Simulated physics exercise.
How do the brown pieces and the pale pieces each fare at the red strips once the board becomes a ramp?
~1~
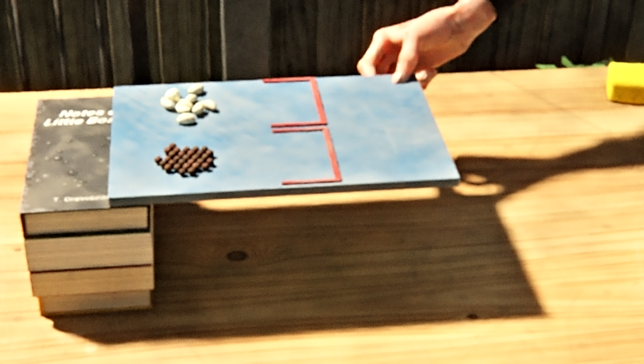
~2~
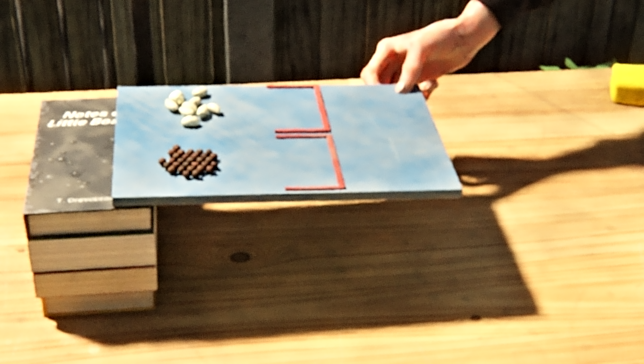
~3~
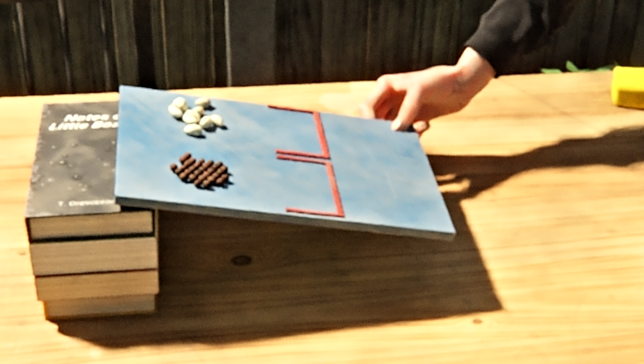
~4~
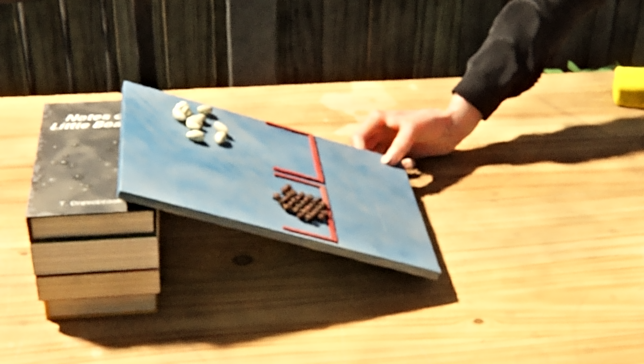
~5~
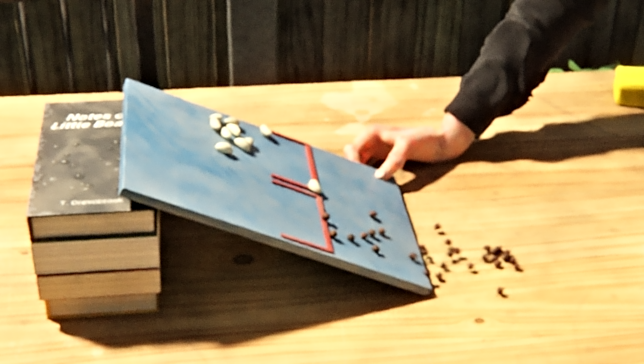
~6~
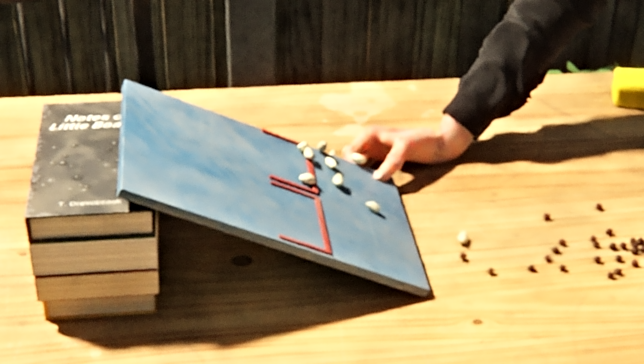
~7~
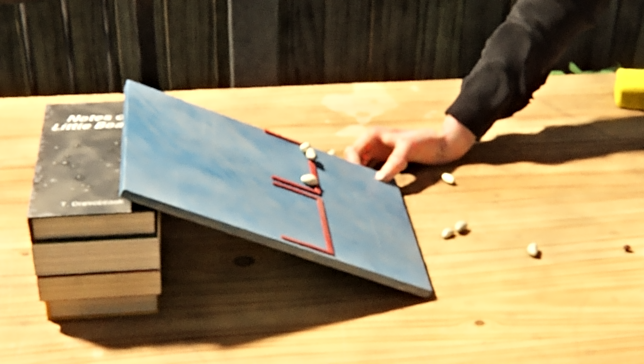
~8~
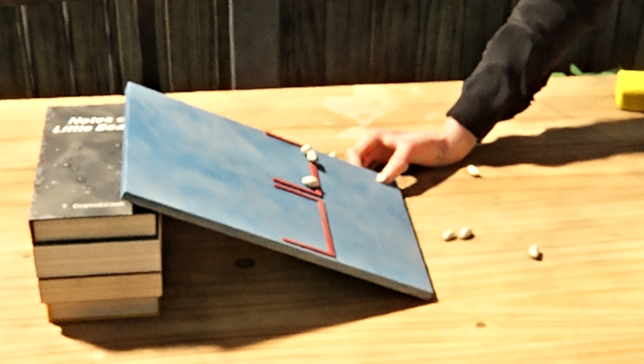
The brown pieces all go past their strip and scatter off the board. The pale pieces mostly get past theirs too, though a few stay caught against it.
